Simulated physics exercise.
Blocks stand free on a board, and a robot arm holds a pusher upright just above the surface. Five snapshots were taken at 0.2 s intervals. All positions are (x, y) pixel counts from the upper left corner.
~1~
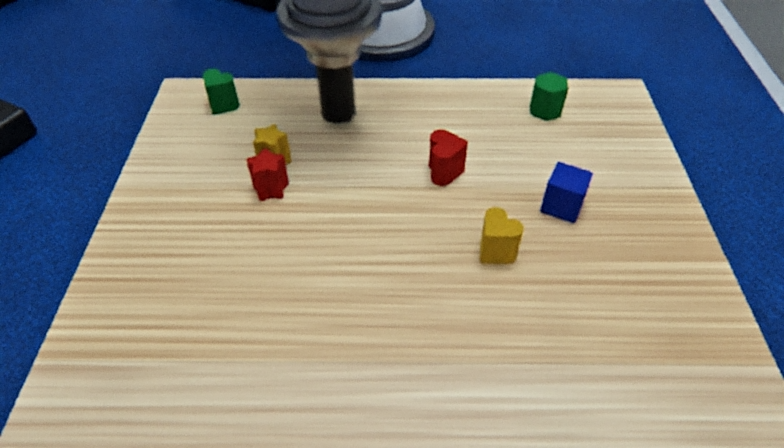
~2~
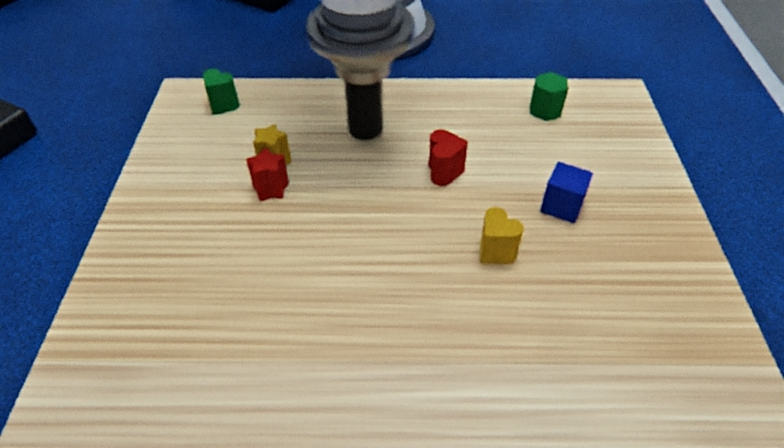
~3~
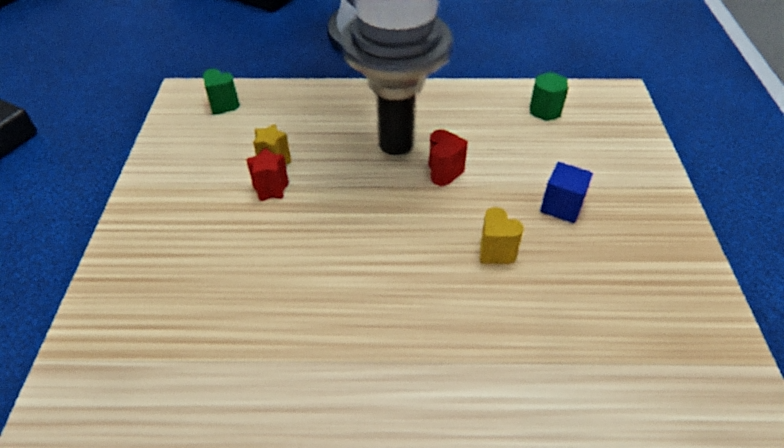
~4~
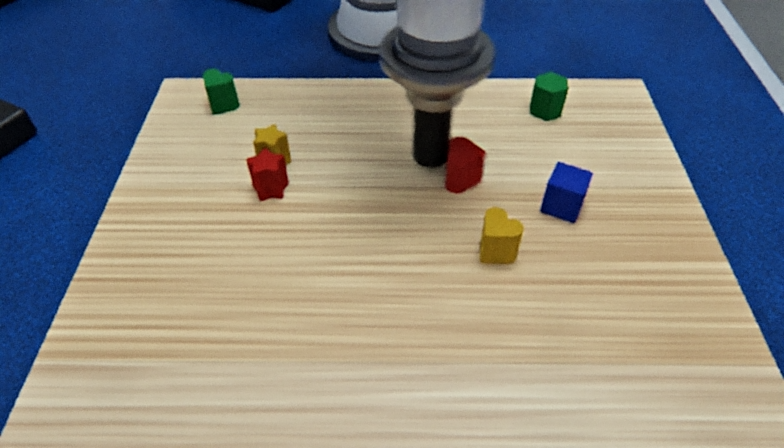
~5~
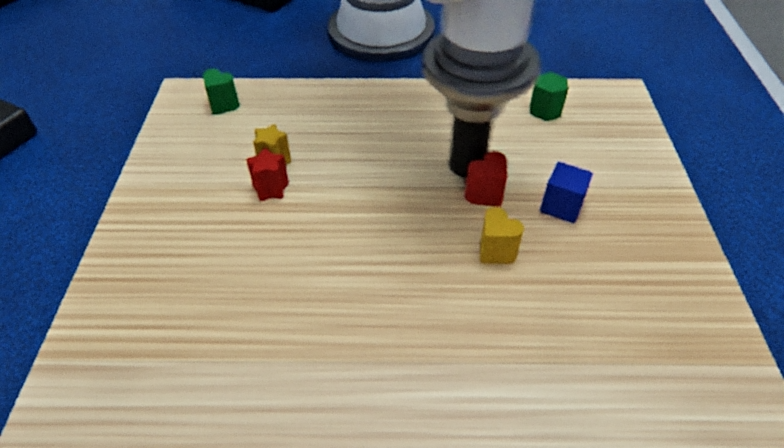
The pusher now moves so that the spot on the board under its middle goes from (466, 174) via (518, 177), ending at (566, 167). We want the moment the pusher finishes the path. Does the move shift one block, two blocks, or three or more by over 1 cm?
That makes 1 block.
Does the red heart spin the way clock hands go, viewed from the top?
I'd say yes.
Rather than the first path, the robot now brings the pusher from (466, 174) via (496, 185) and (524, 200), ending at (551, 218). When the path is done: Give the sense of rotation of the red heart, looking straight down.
Rotates clockwise.
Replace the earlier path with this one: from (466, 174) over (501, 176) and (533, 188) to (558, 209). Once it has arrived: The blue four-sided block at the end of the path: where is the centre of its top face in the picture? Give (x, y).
The centre of its top face lies at (602, 201).
What follows on the original path. One third of the way, pusher at (503, 169); red heart at (507, 173), turned 40° clockwise.
Two thirds of the way, pusher at (537, 164); red heart at (507, 173), turned 40° clockwise.
At the end, pusher at (569, 158); red heart at (507, 173), turned 40° clockwise; blue four-sided block unmoved.
